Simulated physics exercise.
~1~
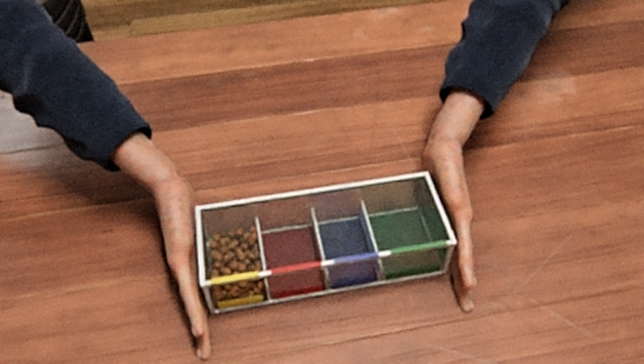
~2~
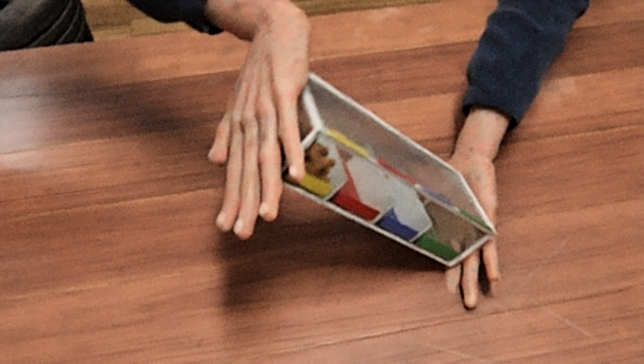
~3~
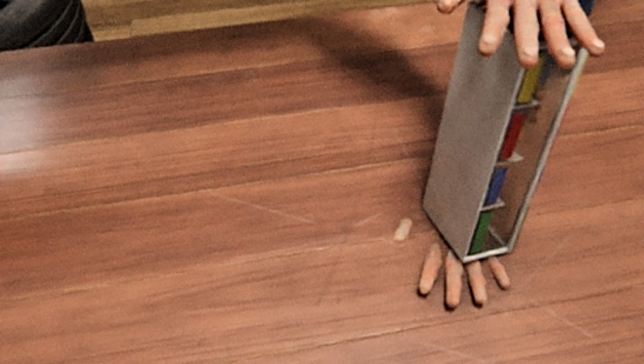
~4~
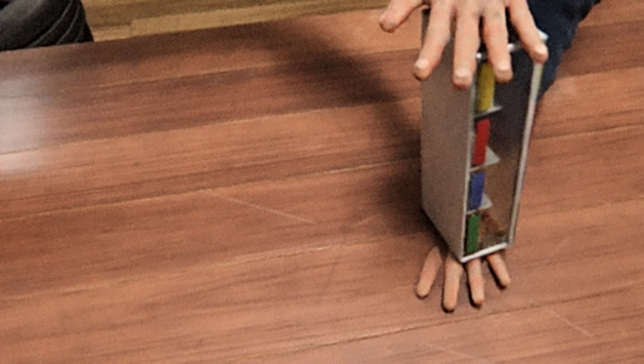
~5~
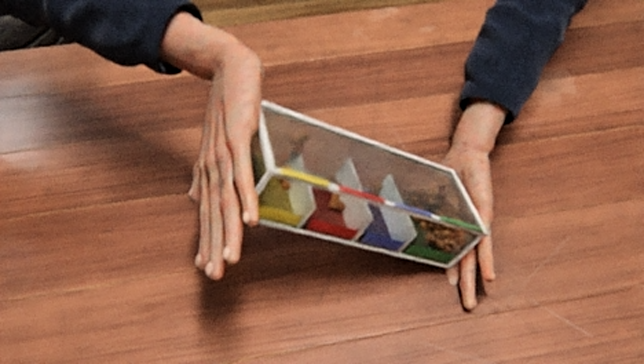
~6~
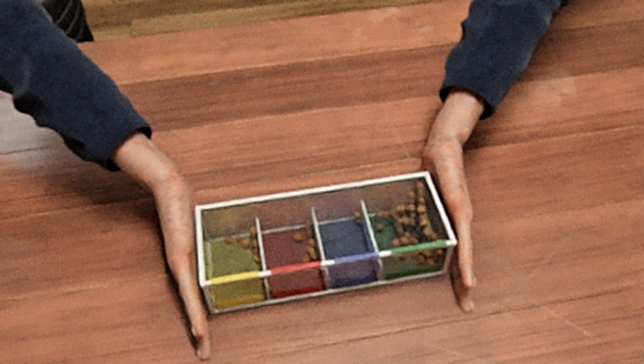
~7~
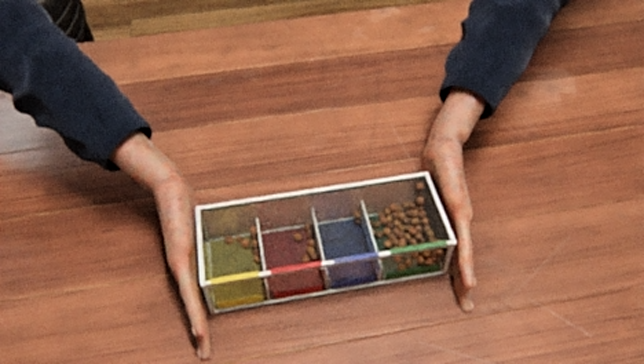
Hands tilting a lidded four-compartment box upright and laying it flat again, moving most cereal balls from yellow to green.
